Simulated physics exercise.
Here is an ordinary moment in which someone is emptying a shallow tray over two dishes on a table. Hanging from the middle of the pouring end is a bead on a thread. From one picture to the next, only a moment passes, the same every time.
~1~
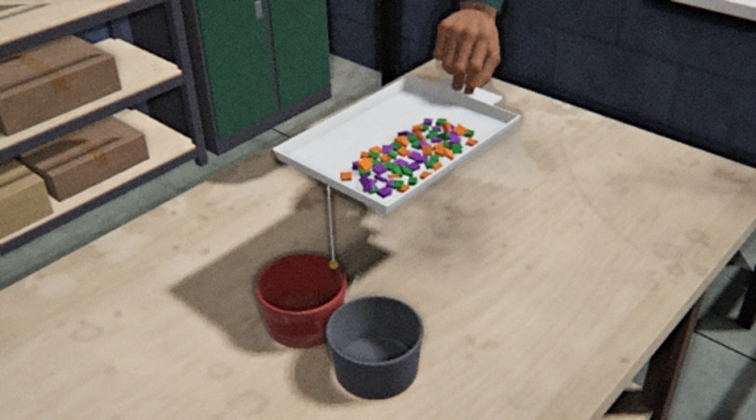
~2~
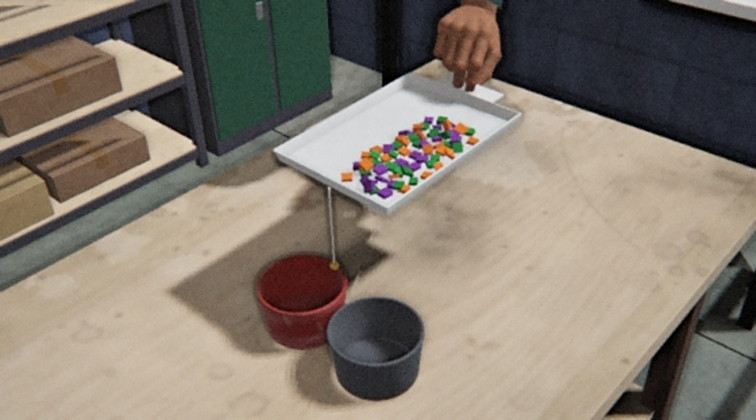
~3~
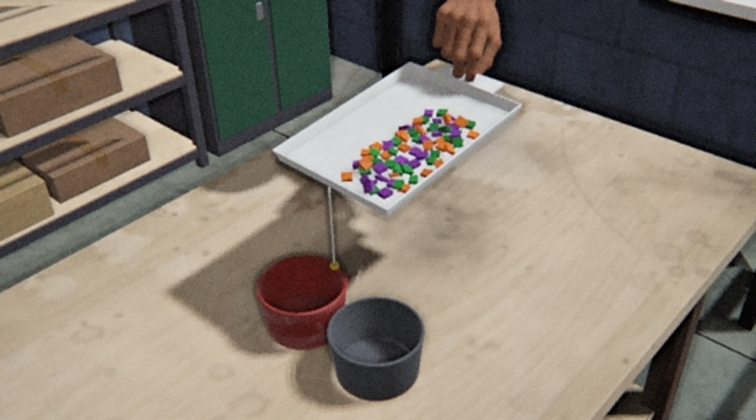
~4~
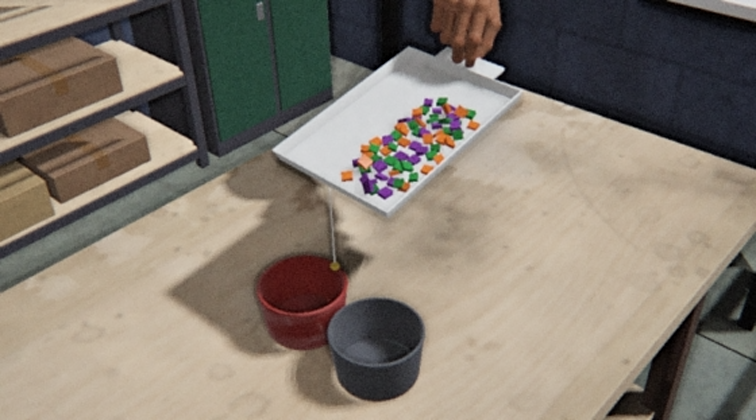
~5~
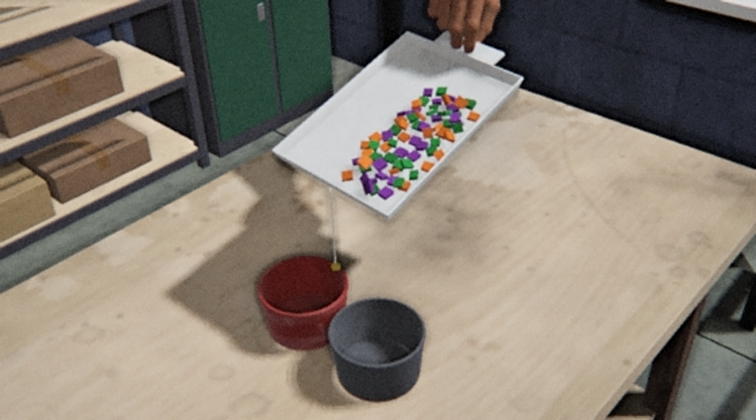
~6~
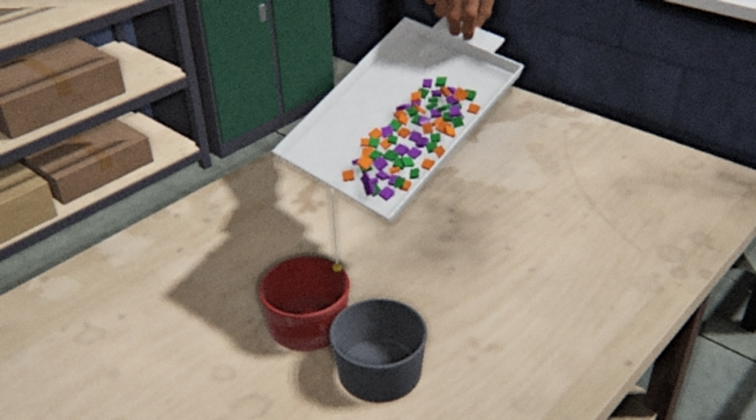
A white tray of orange, green and purple tiles slowly tilted as a hand raised its far end, its near right corner dipping slightly above a red dish and a dark gray one.
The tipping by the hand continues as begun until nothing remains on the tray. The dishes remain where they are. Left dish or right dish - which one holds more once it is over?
The dish to the right will collect more.
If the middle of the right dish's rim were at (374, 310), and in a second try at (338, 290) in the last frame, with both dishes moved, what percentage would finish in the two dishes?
70 % for the first, 40 % for the second.
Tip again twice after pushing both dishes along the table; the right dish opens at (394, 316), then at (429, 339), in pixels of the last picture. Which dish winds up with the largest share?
In the first try it's the right-side dish, and in the second it's the left-side dish.
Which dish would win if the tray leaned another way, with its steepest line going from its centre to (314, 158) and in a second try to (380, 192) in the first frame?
Results - the dish on the left side first, the dish on the right side second.
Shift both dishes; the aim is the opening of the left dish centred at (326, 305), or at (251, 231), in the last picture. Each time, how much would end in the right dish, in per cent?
Around 10 and then 0 per cent.
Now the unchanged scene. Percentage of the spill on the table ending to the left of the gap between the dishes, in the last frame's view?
Left share: Some 60 per cent.
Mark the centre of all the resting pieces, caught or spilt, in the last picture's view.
Somewhere around (361, 360) in the last picture.
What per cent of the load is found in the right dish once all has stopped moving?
I'd put that share near 70 per cent.
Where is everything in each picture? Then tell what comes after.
The first frame shows corners of the pouring end (279, 149) and (386, 202), level; middle of the load (414, 156), mosaic tiles; left dish (270, 321); right dish (344, 371); bead on its thread (334, 264).
The second frame shows corners of the pouring end (279, 149) and (387, 204), level; middle of the load (415, 156).
The third frame shows corners of the pouring end (279, 149) and (387, 205), tipped barely, lowest at the right corner; middle of the load (415, 152).
The fourth frame shows corners of the pouring end (278, 149) and (387, 208), tipped a little, lowest at the right corner; middle of the load (415, 146).
The fifth frame shows corners of the pouring end (278, 149) and (387, 210), tipped clearly, lowest at the right corner; middle of the load (415, 141).
The sixth frame shows corners of the pouring end (278, 150) and (388, 213), tipped clearly, lowest at the right corner; middle of the load (415, 137); left dish (274, 324); right dish (347, 374).
Just after the last frame, tray tipped steeply; almost all on the tray; just a few in the air.
A moment on, tray tipped past a quarter turn; roughly half in the right dish; about a tenth in the left dish; about a tenth outside both; roughly a quarter in the air.
Further on, tray tipped past a quarter turn; roughly two thirds in the right dish; roughly a quarter in the left dish; roughly a quarter outside both.
When it is over, tray tipped past a quarter turn; roughly two thirds in the right dish; roughly a quarter in the left dish; roughly a quarter outside both.
